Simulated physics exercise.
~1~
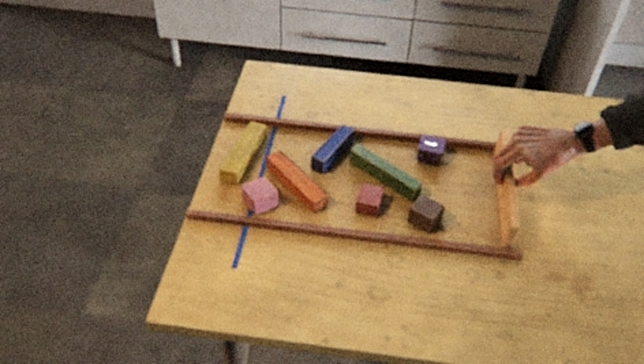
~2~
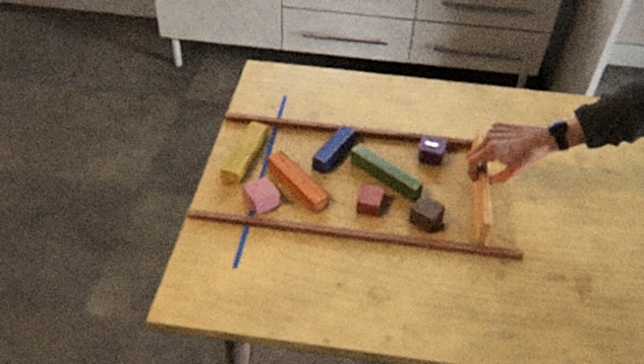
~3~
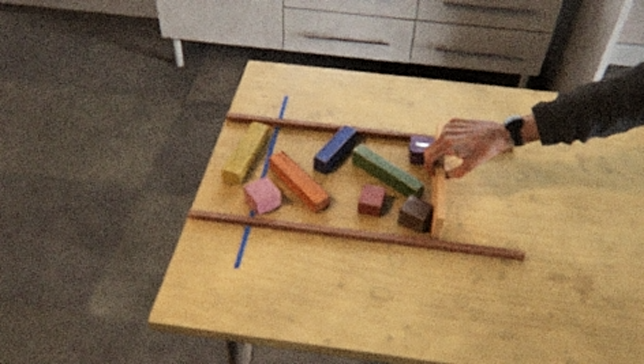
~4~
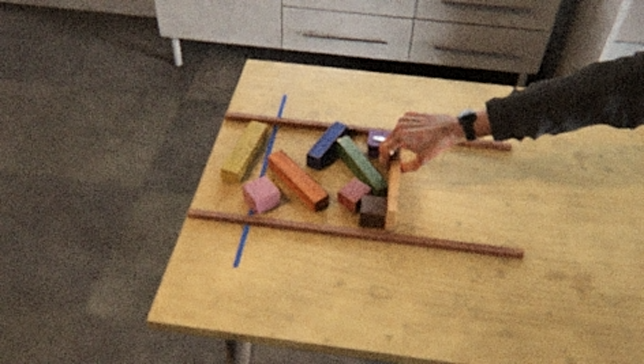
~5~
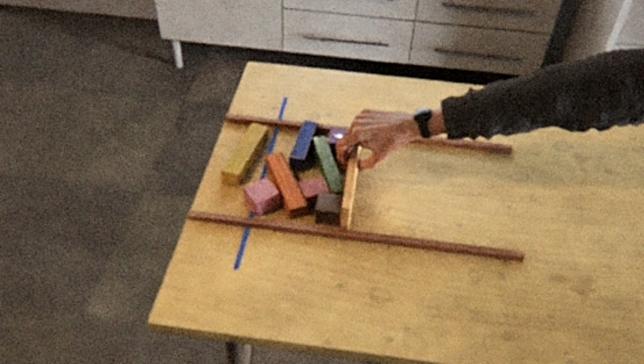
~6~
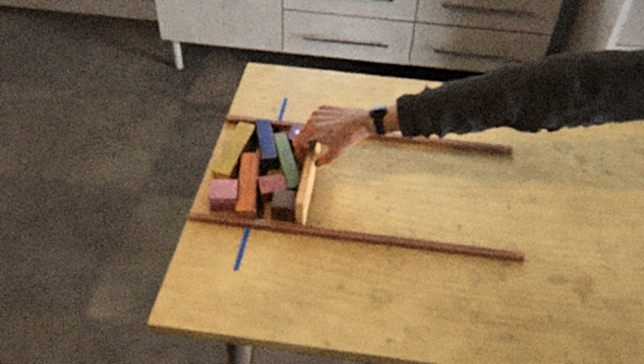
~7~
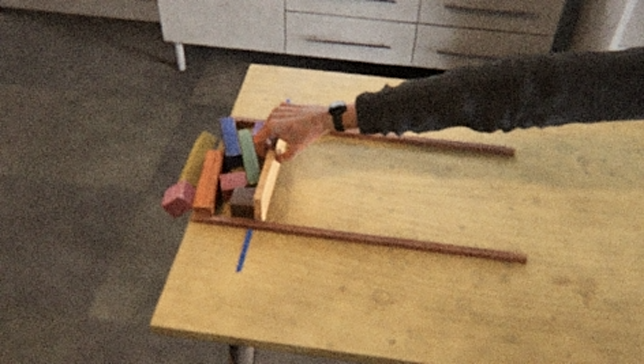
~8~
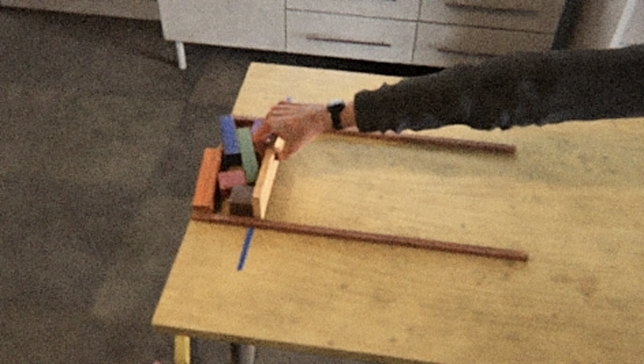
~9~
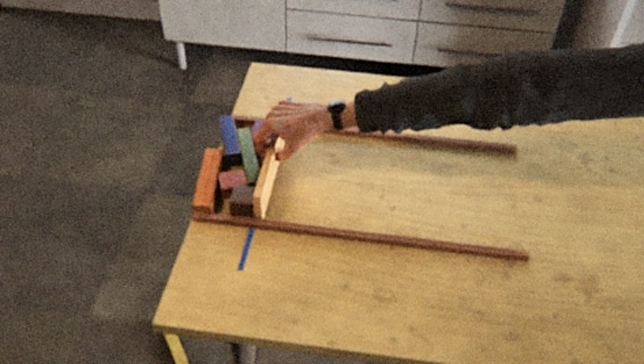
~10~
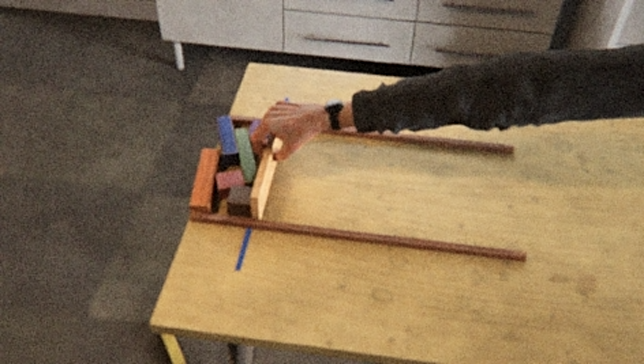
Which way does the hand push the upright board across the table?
The hand pushes the board to the left, sweeping the blocks and sticks toward the table's left edge.
